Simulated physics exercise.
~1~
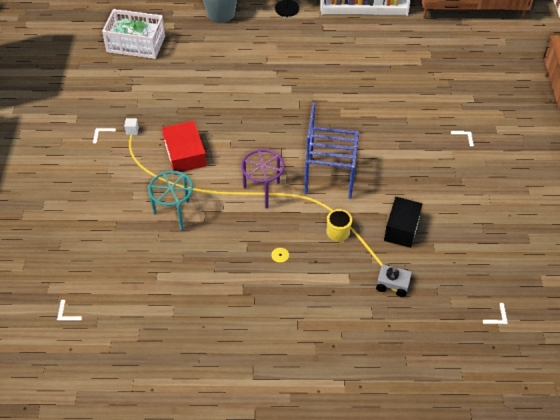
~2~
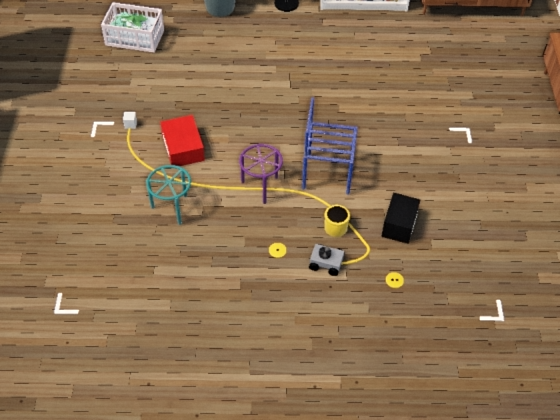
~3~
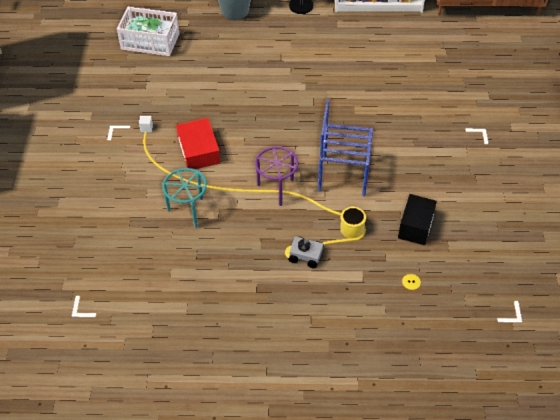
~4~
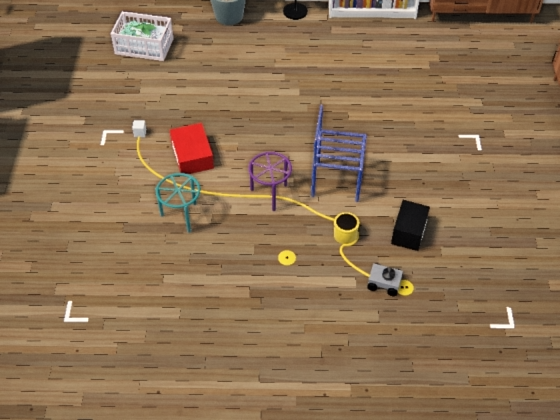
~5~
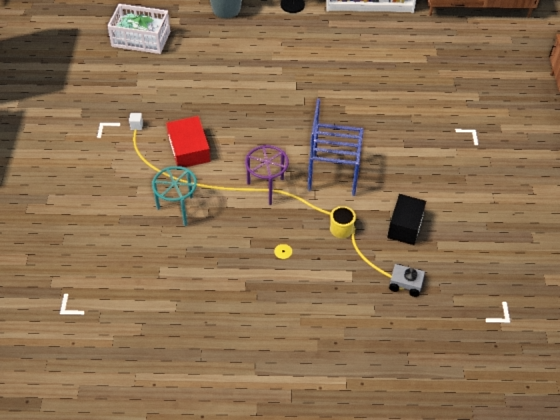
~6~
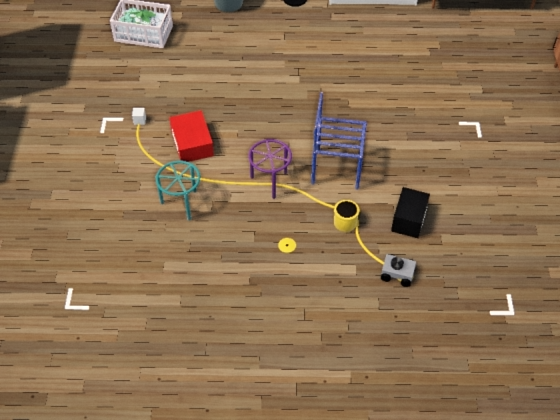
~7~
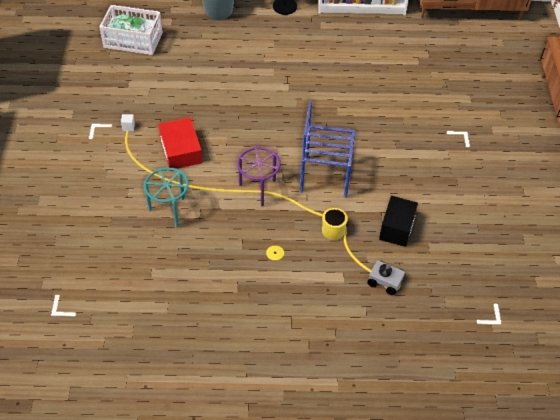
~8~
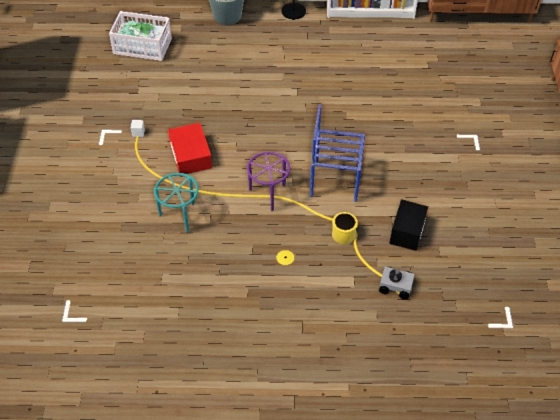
A yellow lead snakes across a wooden living-room floor, seen from high above by a slightly swaying camera, from a small white block at upper left to a little grey cart at lower right. Along it stand a red box, teal and purple stools, a blue chair, a yellow pot and a black box, with yellow marks nearby. The cart travels left below the pot, bending the lead around it, and reaches the left mark. It then heads back right to the other mark and stops there, covering it. The lead still curves past the pot, and the furniture appears unmoved.
